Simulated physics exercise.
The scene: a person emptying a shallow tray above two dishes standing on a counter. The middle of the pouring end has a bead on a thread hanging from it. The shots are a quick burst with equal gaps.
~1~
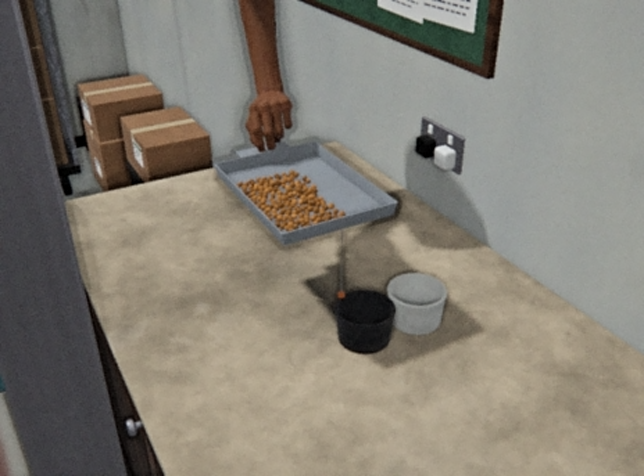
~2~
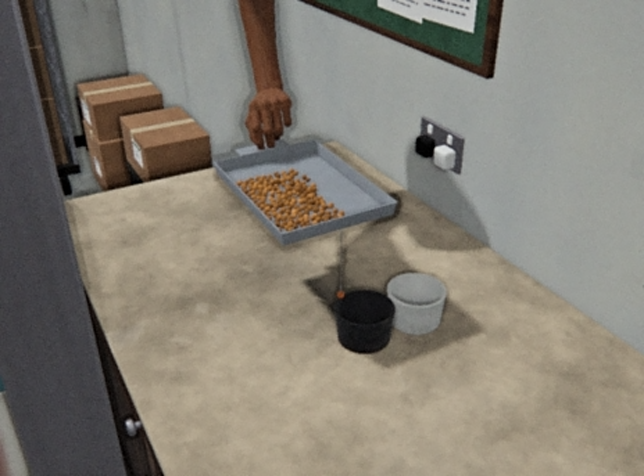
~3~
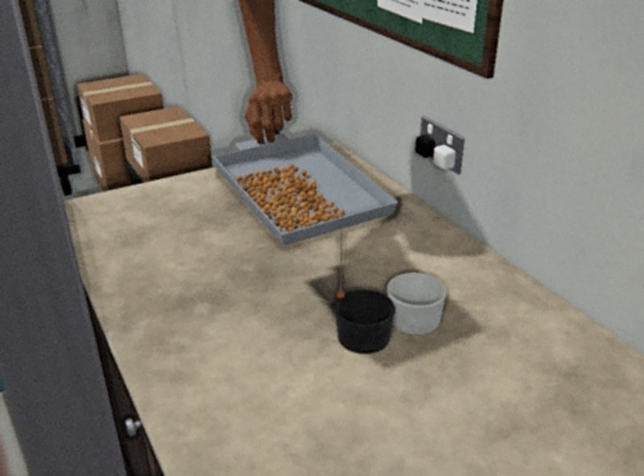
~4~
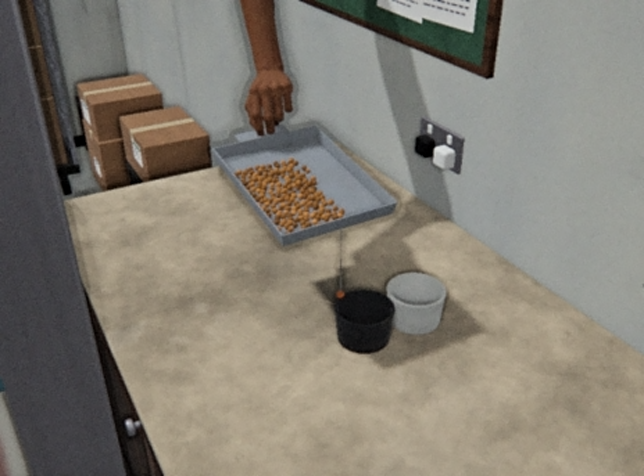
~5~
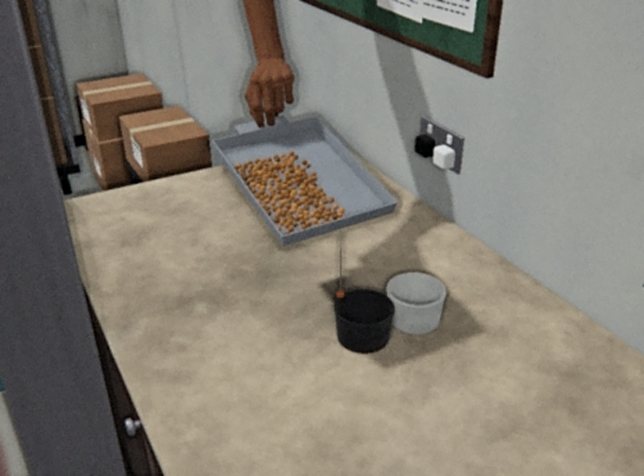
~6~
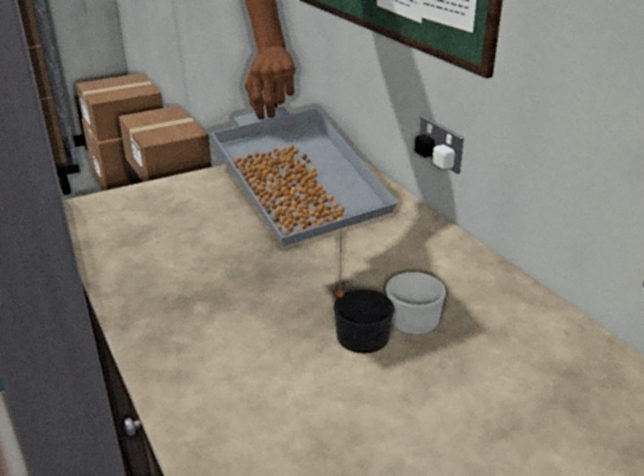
The clip opens on a hand at the far end of a shallow grey tray of roasted chickpeas, above a black dish and a pale dish on a counter, a bead hanging from the tray. The far end rises slightly, then the near end tilts a little, its left corner lowest, while the dishes stay still.
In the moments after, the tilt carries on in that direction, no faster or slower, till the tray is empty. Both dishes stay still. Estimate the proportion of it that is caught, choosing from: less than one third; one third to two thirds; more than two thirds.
The share caught will be small, beneath a third of the load.
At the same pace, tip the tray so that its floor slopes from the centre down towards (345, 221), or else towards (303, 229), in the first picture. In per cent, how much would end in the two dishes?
About 40 % and 0 %.
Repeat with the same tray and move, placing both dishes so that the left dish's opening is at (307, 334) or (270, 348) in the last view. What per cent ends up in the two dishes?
In order, 80 % and 70 %.
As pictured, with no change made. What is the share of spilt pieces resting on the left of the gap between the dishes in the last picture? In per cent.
Around 90 percent of the pieces.
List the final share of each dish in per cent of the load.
Estimate - left dish 10 percent, right dish 0 percent.
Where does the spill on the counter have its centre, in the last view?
Check roughly (330, 375) and you'll find the middle.
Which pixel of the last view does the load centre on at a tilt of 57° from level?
About (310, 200).
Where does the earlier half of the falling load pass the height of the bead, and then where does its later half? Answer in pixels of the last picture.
It goes through near (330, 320) first, then near (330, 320).
Just after the last frame, tray tipped steeply; every one on the tray.
A moment on, tray tipped right over; almost all on the tray; just a few outside both; just a few in the air.
Further on, tray tipped past a quarter turn; about a tenth in the left dish; the larger part outside both.
When it is over, tray tipped past a quarter turn; about a tenth in the left dish; not one in the right dish; the larger part outside both.
